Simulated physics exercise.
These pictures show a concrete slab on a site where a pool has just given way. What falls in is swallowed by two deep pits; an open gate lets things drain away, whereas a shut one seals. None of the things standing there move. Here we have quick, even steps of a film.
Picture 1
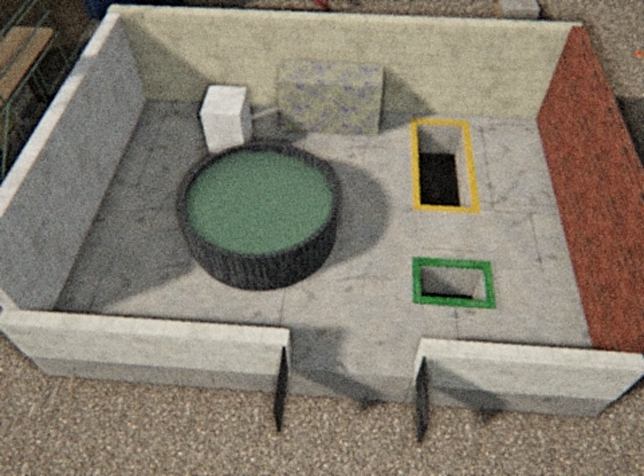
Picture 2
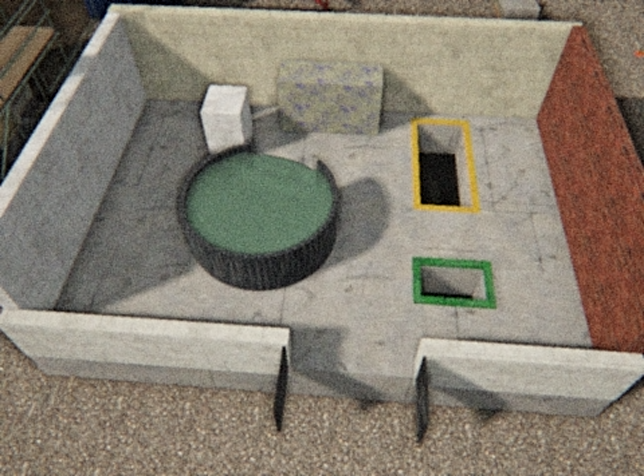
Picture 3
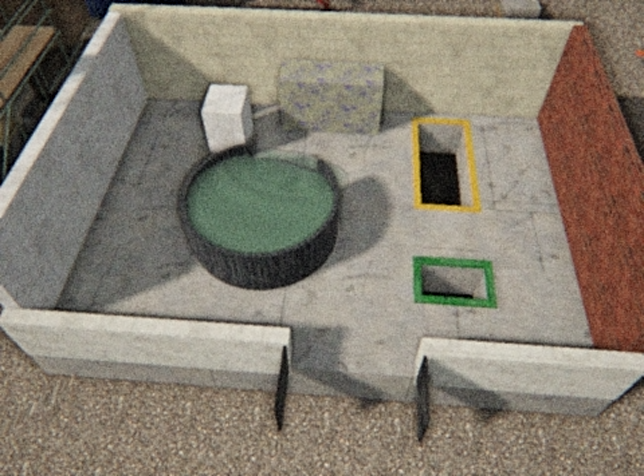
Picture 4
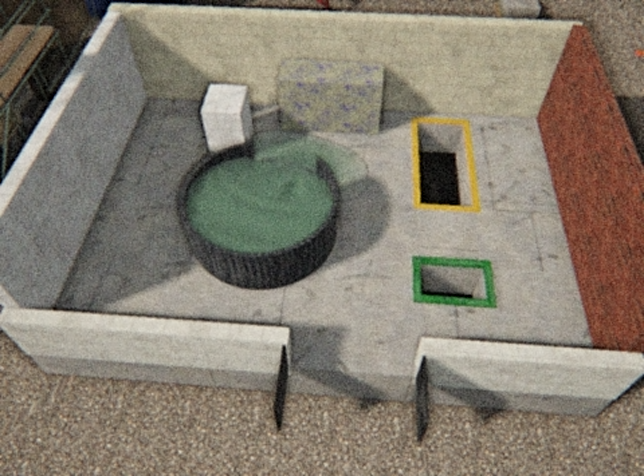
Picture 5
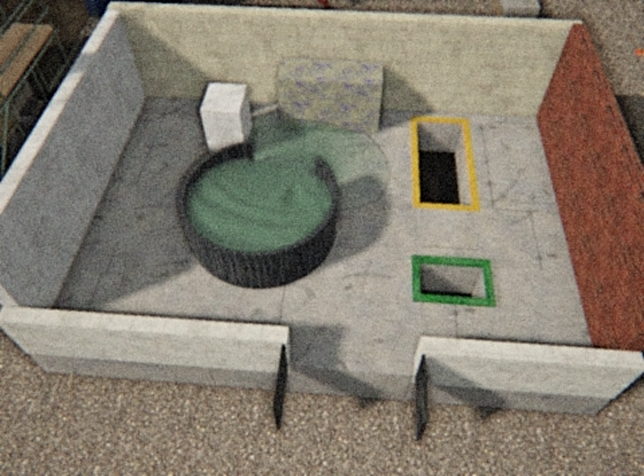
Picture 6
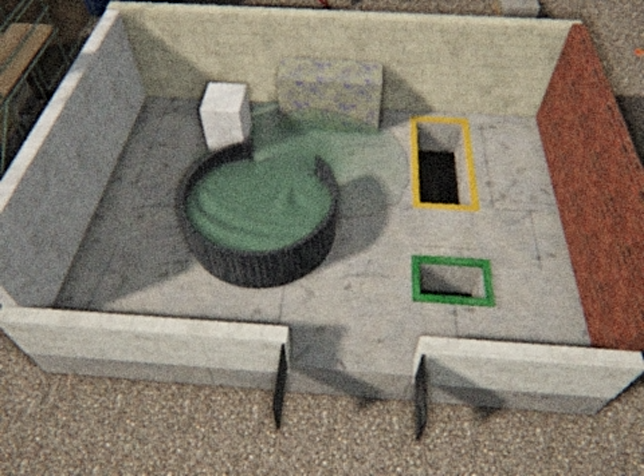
Round pool of green water on a walled concrete slab opening at its far side, water spreading out across the slab.
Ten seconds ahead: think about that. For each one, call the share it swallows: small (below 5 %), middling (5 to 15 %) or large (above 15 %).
Calls: Gate - small; yellow pit - large; green pit - small.
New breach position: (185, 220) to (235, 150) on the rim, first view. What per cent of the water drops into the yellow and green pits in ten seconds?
In percent: Yellow 12, green 2.
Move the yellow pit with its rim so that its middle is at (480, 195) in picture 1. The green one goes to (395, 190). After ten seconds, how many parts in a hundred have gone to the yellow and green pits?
The yellow pit receives 35 per cent and the green pit 4 per cent.
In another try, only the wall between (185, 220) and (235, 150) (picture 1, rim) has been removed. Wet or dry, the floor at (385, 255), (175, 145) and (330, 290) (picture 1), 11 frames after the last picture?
In turn: No water, under water, dry.
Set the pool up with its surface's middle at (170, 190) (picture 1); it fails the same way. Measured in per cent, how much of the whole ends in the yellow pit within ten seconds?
The yellow pit ends up with 35 per cent.
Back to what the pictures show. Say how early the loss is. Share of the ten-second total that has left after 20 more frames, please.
I'd put it at 50 per cent.
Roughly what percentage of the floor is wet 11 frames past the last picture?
25 %, roughly.
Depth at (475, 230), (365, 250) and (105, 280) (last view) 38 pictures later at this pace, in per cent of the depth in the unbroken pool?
In the order asked, some 0, 0 and 4 in a hundred.
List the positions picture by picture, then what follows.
The pool at (260, 198) is whole and still, in the first picture.
Water pours out on the pool's far side and has run to a hidden place, in the second picture.
The front is at a hidden place, out from the gap on the pool's far side, in the third picture.
The front is at (260, 135), out from the gap on the pool's far side, in the fourth picture.
The front is at (266, 117), out from the gap on the pool's far side, in the fifth picture.
Water pours out on the pool's far side and has run to (260, 103), in the sixth picture.
A moment on, water covers 20 % of the floor; the gate 0 %, the yellow pit 3 %, the green pit 0 %.
Next, water covers 25 % of the floor; the gate 0 %, the yellow pit 12 %, the green pit 0 %.
Then, water covers 35 % of the floor; the gate 0 %, the yellow pit 25 %, the green pit 0 %.
Later, water covers 55 % of the floor; the gate 0 %, the yellow pit 40 %, the green pit 0 %.
In the end, water covers 75 % of the floor; the gate 0 %, the yellow pit 51 %, the green pit 0 %.
